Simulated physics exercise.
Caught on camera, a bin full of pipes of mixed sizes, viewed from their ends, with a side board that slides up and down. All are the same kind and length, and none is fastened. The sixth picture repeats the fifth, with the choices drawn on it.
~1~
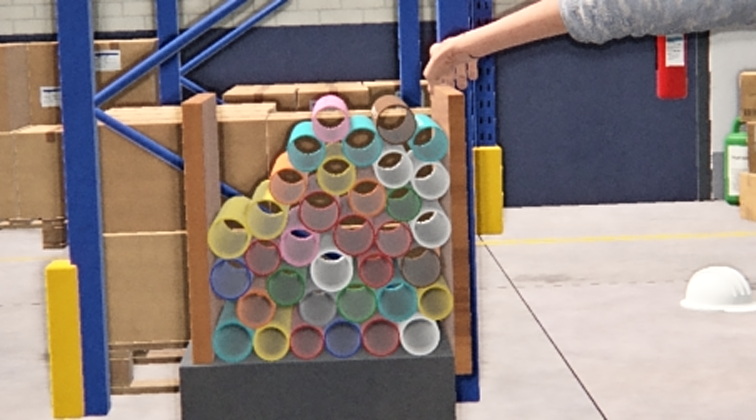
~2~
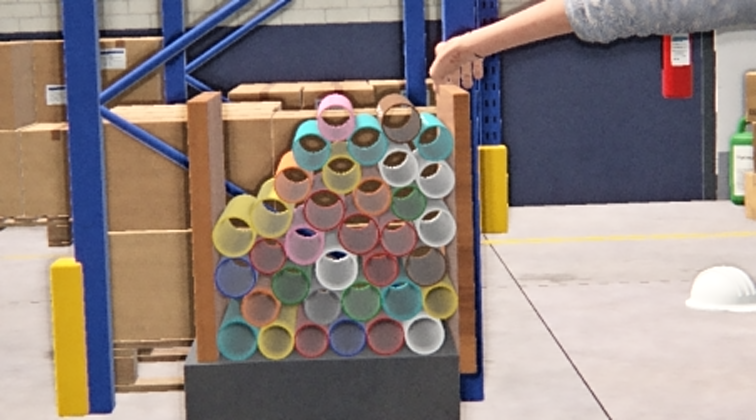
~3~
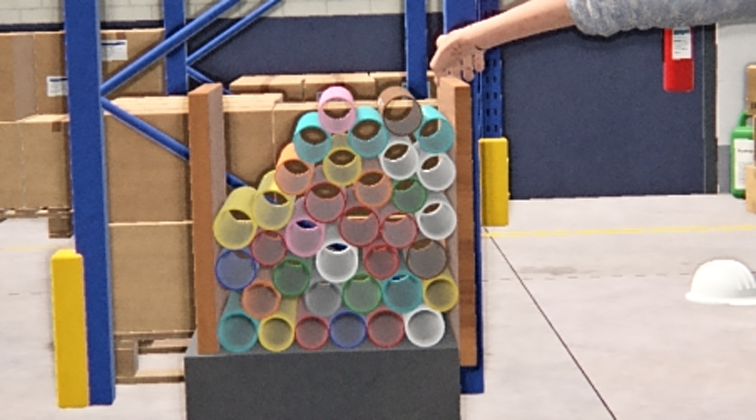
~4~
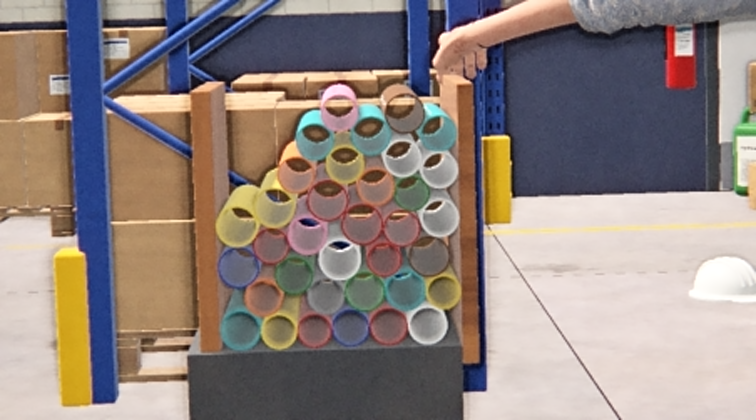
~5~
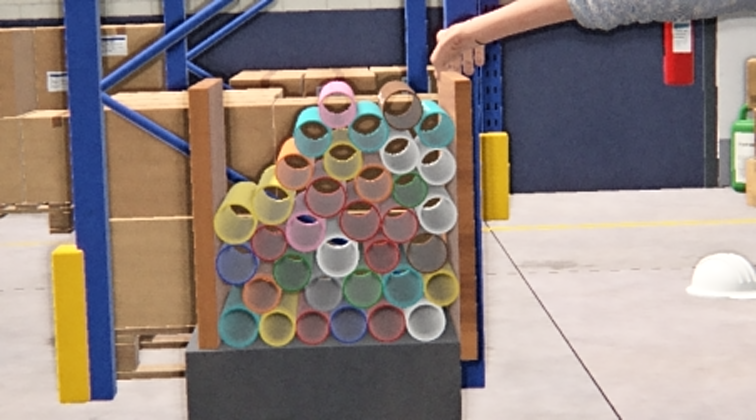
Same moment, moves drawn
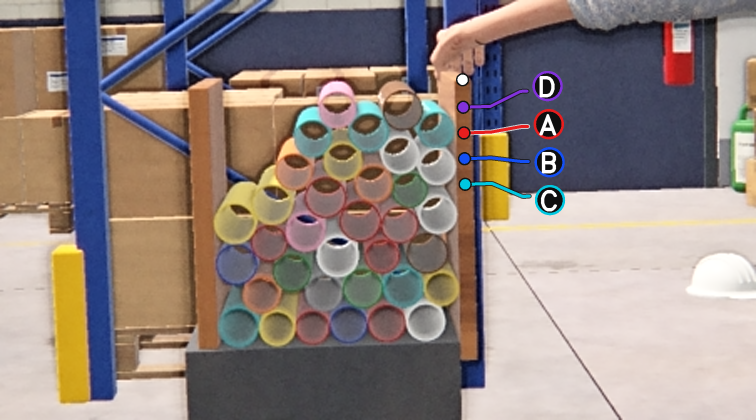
The video shows colourful pipes stacked end-on in a bin between two upright brown boards in a warehouse, with a person's hand at the top of the right board. The view shifts slightly, while the pipes, boards and hand show little or no movement.
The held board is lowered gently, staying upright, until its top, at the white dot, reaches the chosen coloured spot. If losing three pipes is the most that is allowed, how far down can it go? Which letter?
Slide it to C.
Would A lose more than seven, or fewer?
Fewer than seven.
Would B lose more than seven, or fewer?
At B, fewer than seven.
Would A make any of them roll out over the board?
No.
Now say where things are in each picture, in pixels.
In the first picture, side board (450, 219); a turquoise pipe (233, 341); a white pipe (420, 336).
In the second picture, a white pipe (424, 335); a grey pipe (323, 306).
In the third picture, a blue pipe (236, 270); a red pipe (360, 227).
In the fourth picture, a white pipe (440, 170); a turquoise pipe (371, 135).
In the fifth picture, side board (456, 205); a turquoise pipe (239, 326); a white pipe (426, 322).
On the marked copy, A at (464, 133); B at (465, 159); C at (465, 184); D at (464, 107); the white dot at (463, 80).
With C. Early on, top of the board (455, 138).
Further on, top of the board (456, 184).
At the end, top of the board (456, 184), two out over the board.
As for the rest, A none out over the board; B none out over the board; D none out over the board.
